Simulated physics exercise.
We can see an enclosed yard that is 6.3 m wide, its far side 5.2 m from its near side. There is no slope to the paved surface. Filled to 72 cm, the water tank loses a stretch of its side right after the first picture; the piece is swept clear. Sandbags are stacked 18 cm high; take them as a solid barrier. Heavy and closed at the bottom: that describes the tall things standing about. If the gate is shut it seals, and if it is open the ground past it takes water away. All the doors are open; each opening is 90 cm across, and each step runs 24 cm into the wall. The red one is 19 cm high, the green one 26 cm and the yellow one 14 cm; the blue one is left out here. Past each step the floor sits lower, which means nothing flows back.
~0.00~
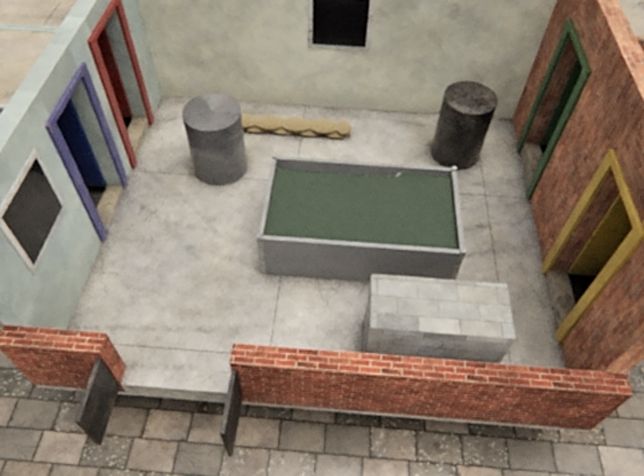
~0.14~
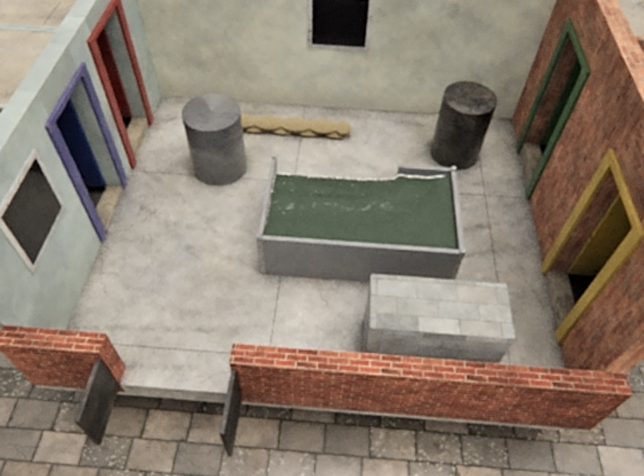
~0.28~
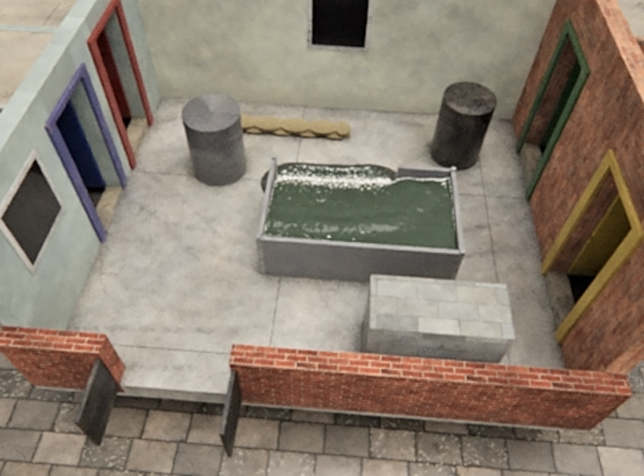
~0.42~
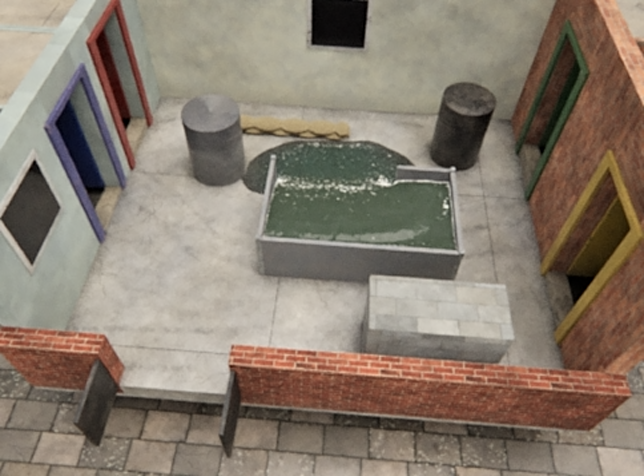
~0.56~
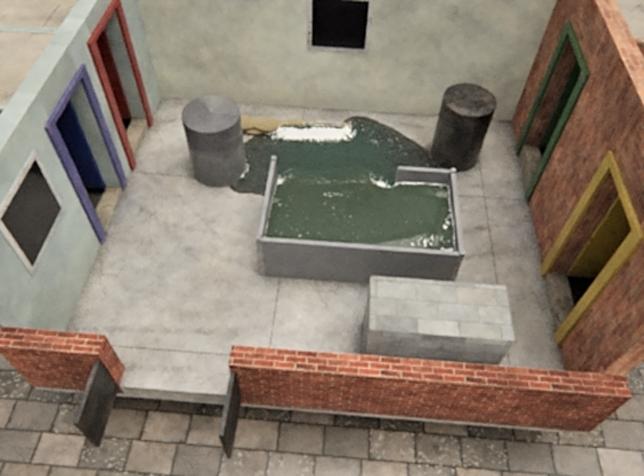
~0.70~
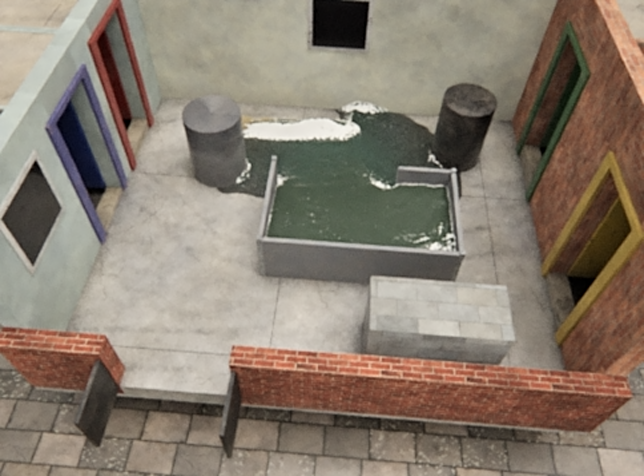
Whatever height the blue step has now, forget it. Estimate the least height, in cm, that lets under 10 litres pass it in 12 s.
I would say 6 cm.
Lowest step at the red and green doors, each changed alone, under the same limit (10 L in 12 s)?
About 22 cm at red and about 11.0 cm at green.
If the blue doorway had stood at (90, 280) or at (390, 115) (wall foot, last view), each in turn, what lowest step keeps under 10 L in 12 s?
In turn: Roughly 8.0 cm, roughly 39 cm.
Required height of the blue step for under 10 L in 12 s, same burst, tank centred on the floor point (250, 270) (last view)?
New minimum height: Approx. 23 cm.
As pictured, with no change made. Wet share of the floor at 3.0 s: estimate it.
Approximately 55 %.
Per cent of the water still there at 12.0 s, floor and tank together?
What remains is some 80 per cent of the water.
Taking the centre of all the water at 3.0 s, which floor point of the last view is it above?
Centre estimate: (319, 168) px, approximately.
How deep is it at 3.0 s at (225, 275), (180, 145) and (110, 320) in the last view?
Close to 0, 14 and 0 cm, one after the other.
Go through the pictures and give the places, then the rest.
The first picture shows the water tank at (362, 205) is whole and still, 72 cm deep; the blue door at (94, 163) is dry.
In the second picture, water pours out on the far side and has run 0.3 m, to a hidden place; about 6 cm deep outside, 72 cm at the back.
In the third picture, the front is at a hidden place, 0.8 m from the gap on the far side; 1.3 m2 of floor is wet, 68 cm left at the back.
In the fourth picture, the front is at (355, 144), 1.3 m from the gap on the far side; 2.8 m2 of floor is wet, 63 cm left at the back.
In the fifth picture, water pours out on the far side and has run 2.0 m, to (357, 120); about 8 cm deep outside, 60 cm at the back.
In the sixth picture, the gap is on the far side, the front 2.2 m out at (395, 114); the back of the water tank holds 56 cm; the blue door at (94, 164), 3.3 m from the gap, is still 1.7 m from the nearest water.
After 1.4 s water covers 30 % of the floor, deepest (45 cm) near (317, 140); it has not reached the blue door.
After 3.0 s water covers 55 % of the floor, deepest (32 cm) near (161, 102); 6 cm at the blue door, 0 litres in over its 8 cm step.
After 12.0 s water covers 95 % of the floor, deepest (10 cm) near (55, 361); 9 cm at the blue door, 2 litres in over its 8 cm step.
At the blue door as built, the water arrived by 2.2 s and peaked near 9 cm at 11.6 s.
Run again over the same 12 s with other heights there, 17 litres in over 5 cm, 5 litres over 7 cm. The limit of 10 litres is kept from about 6 cm up.
